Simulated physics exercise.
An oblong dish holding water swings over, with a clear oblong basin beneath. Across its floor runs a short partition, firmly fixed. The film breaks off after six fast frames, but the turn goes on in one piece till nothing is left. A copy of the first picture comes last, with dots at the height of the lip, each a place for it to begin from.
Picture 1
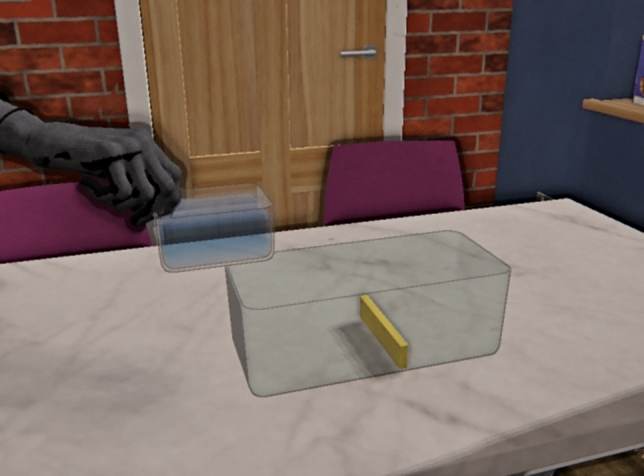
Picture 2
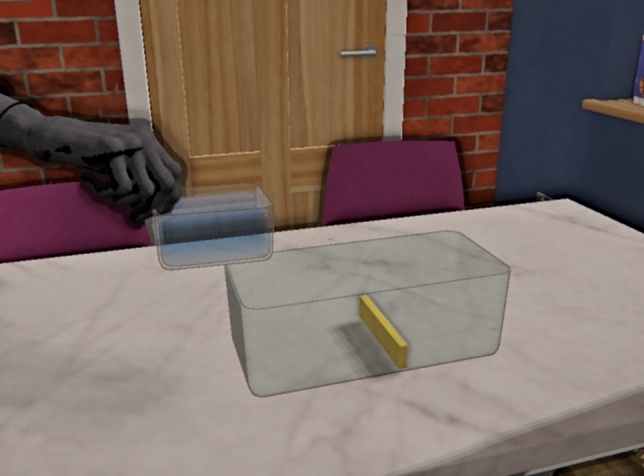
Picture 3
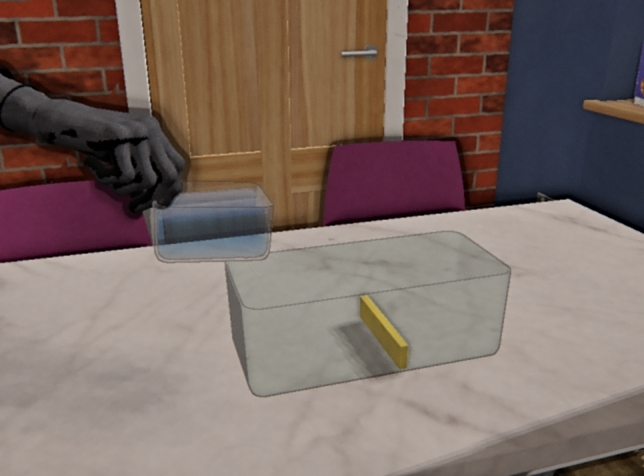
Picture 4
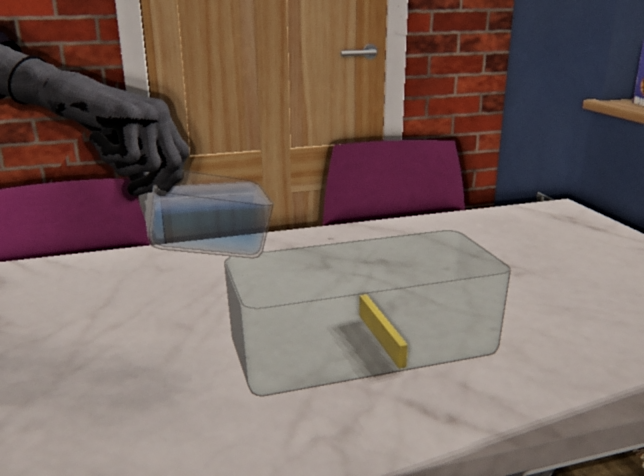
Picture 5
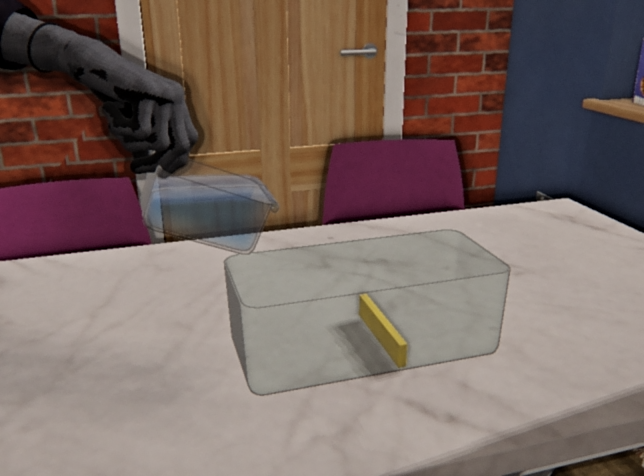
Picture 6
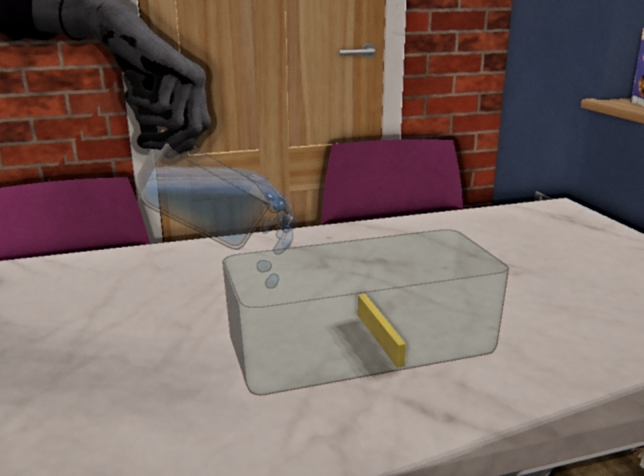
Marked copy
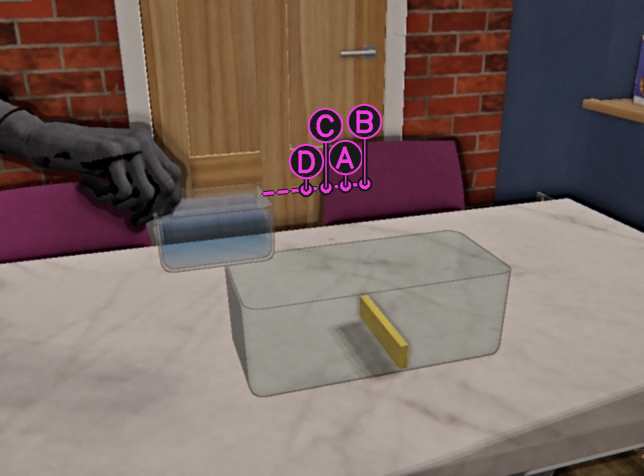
At first, a dark gloved hand holds a clear oblong dish of bluish water upright at the left of a larger clear basin with a short yellow partition. The hand then gradually tilts the dish to the right, and water slips over its lip and drops toward the basin in blobs.
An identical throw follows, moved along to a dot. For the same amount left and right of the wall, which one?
The answer is dot D.
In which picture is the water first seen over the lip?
Picture 5.
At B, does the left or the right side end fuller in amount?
More ends on the right.
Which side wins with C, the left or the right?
The right one.
In magenta, A at (345, 185); B at (364, 183); C at (326, 187); D at (306, 189).
With A, about 10 % ends left of the wall and 90 % right of it.
With B, about 9 % ends left of the wall and 91 % right of it.
With C, about 22 % ends left of the wall and 77 % right of it.
With D, about 47 % ends left of the wall and 52 % right of it.
